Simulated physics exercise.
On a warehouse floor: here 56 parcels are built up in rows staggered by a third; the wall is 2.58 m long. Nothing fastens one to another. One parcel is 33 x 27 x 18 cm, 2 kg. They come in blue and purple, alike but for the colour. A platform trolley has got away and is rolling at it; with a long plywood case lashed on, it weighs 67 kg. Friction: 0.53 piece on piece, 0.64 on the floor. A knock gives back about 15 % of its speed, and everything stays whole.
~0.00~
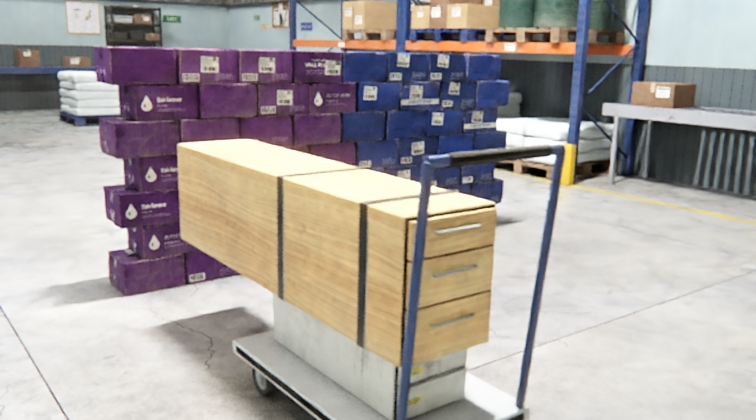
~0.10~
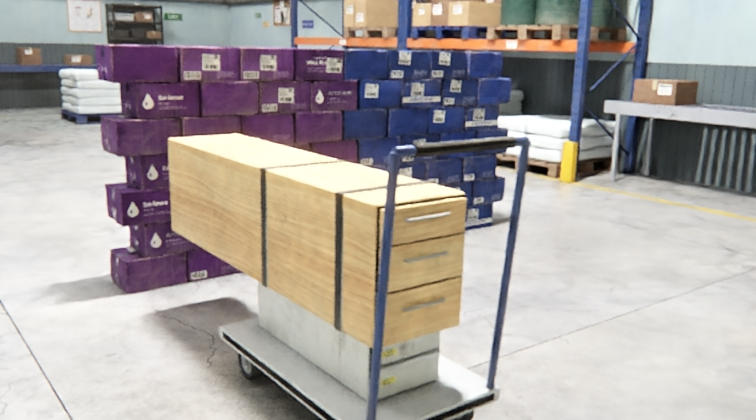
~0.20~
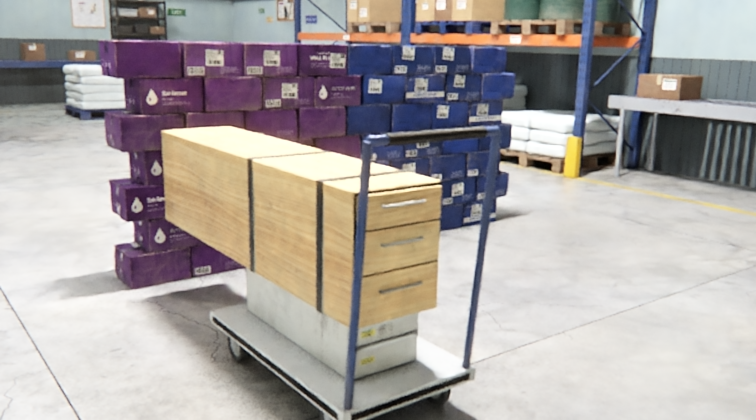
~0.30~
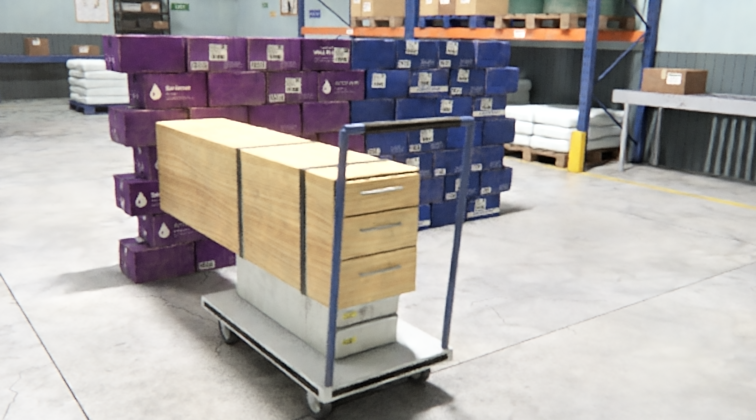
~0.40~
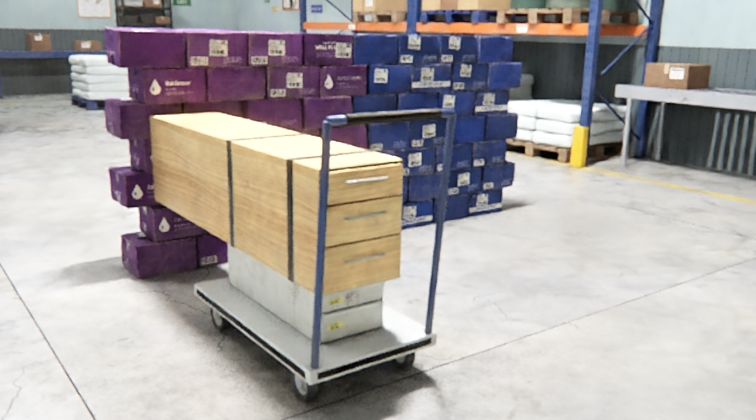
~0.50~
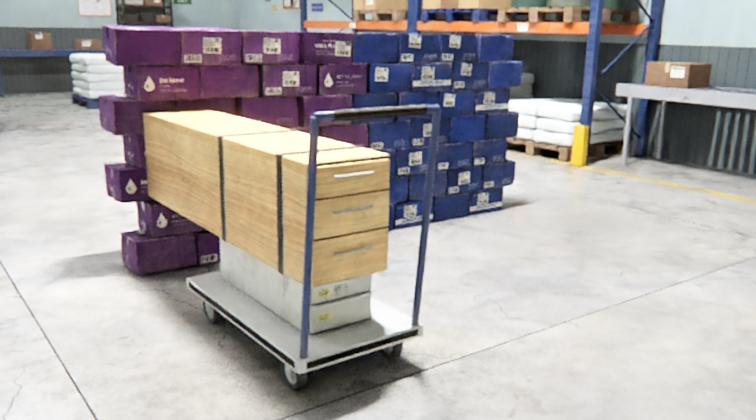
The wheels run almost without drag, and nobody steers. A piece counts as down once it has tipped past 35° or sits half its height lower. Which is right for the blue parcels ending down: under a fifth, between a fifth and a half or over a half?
The part is under a fifth.
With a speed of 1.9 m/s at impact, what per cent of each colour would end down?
In that case purple 40, blue 0 per cent.
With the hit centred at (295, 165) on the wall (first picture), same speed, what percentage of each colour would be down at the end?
In that case purple 60, blue 10 per cent.
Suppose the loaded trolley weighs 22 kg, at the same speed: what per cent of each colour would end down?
Then purple 0, blue 0 per cent.
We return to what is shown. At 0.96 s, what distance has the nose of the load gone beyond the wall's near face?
About 35 cm past it.
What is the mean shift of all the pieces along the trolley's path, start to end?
Some 30 cm on average.
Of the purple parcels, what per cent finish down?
Ending so: Purple 60 per cent.
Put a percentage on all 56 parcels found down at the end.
About 30 per cent.
After 0.96 s, load 34 cm past the wall's line, still rolling; none of the 28 blue parcels down (2 of 56 in all colours); top blue parcel unmoved; top purple parcel leaning 19°.
After 1.48 s, load 49 cm past the wall's line, still rolling; none of the 28 blue parcels down (16 of 56 in all colours); top blue parcel unmoved; top purple parcel leaning 69°, 78 cm lower.
At rest (3.4 s), load 77 cm past the wall's line, stopped; none of the 28 blue parcels down (16 of 56 in all colours); top blue parcel unmoved; top purple parcel on its side. That is 0 per cent. As the last picture would show them, middles, top blue parcel near (447, 48), top purple parcel near (336, 146).
